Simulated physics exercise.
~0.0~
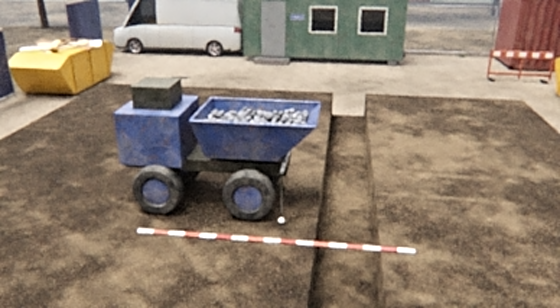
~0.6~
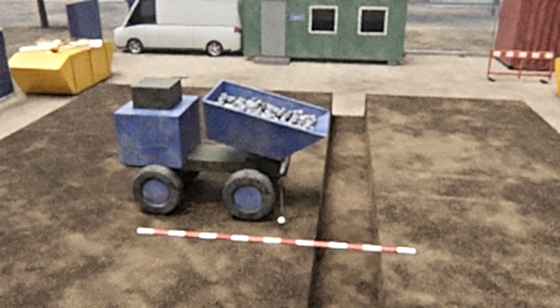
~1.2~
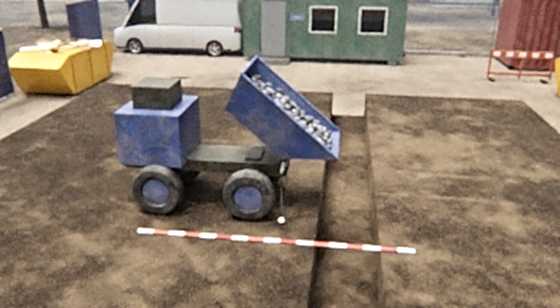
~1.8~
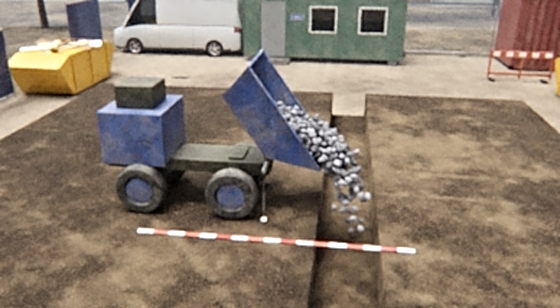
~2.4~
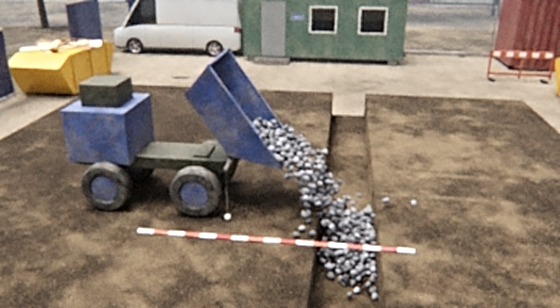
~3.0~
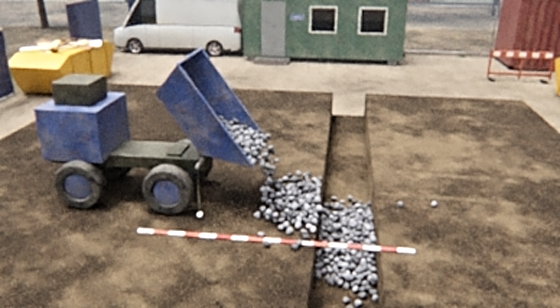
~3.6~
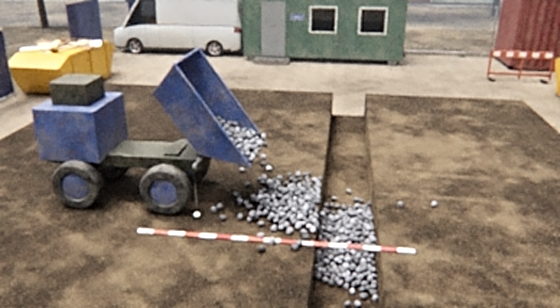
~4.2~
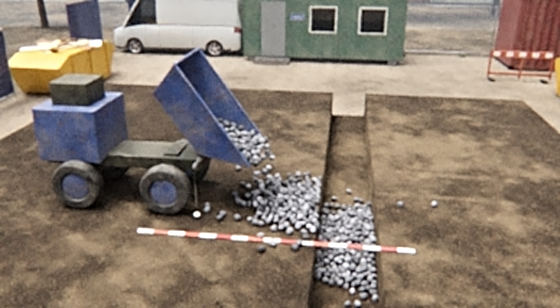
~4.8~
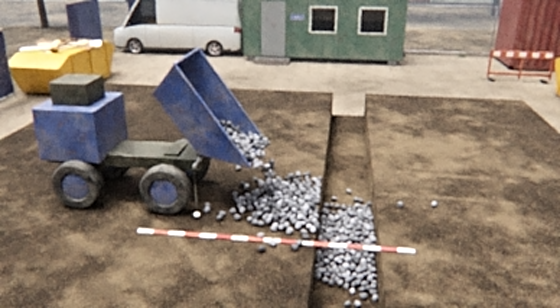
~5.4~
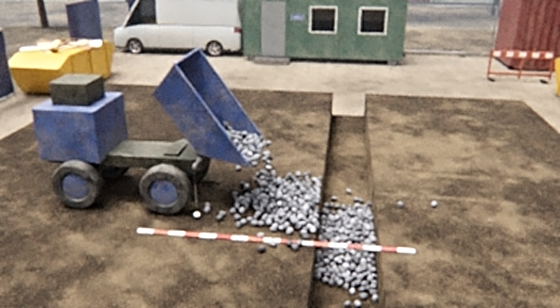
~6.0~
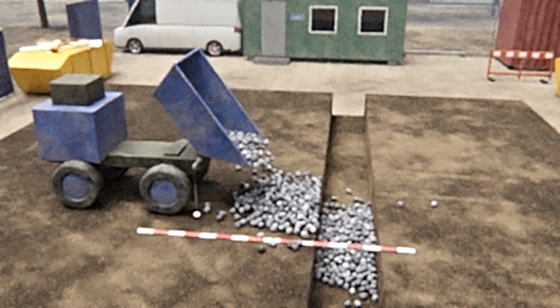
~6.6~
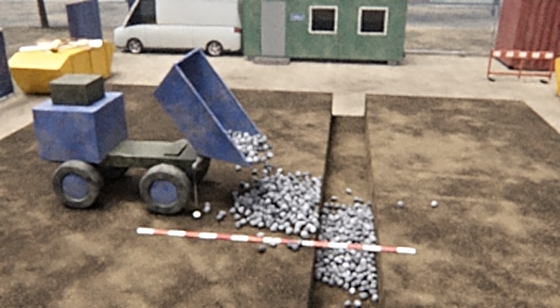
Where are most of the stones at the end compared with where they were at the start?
At the start the stones were all up in the dumper's blue body, but at the end most of them lie lower down and farther right, in the trench and on the ground just left of it.
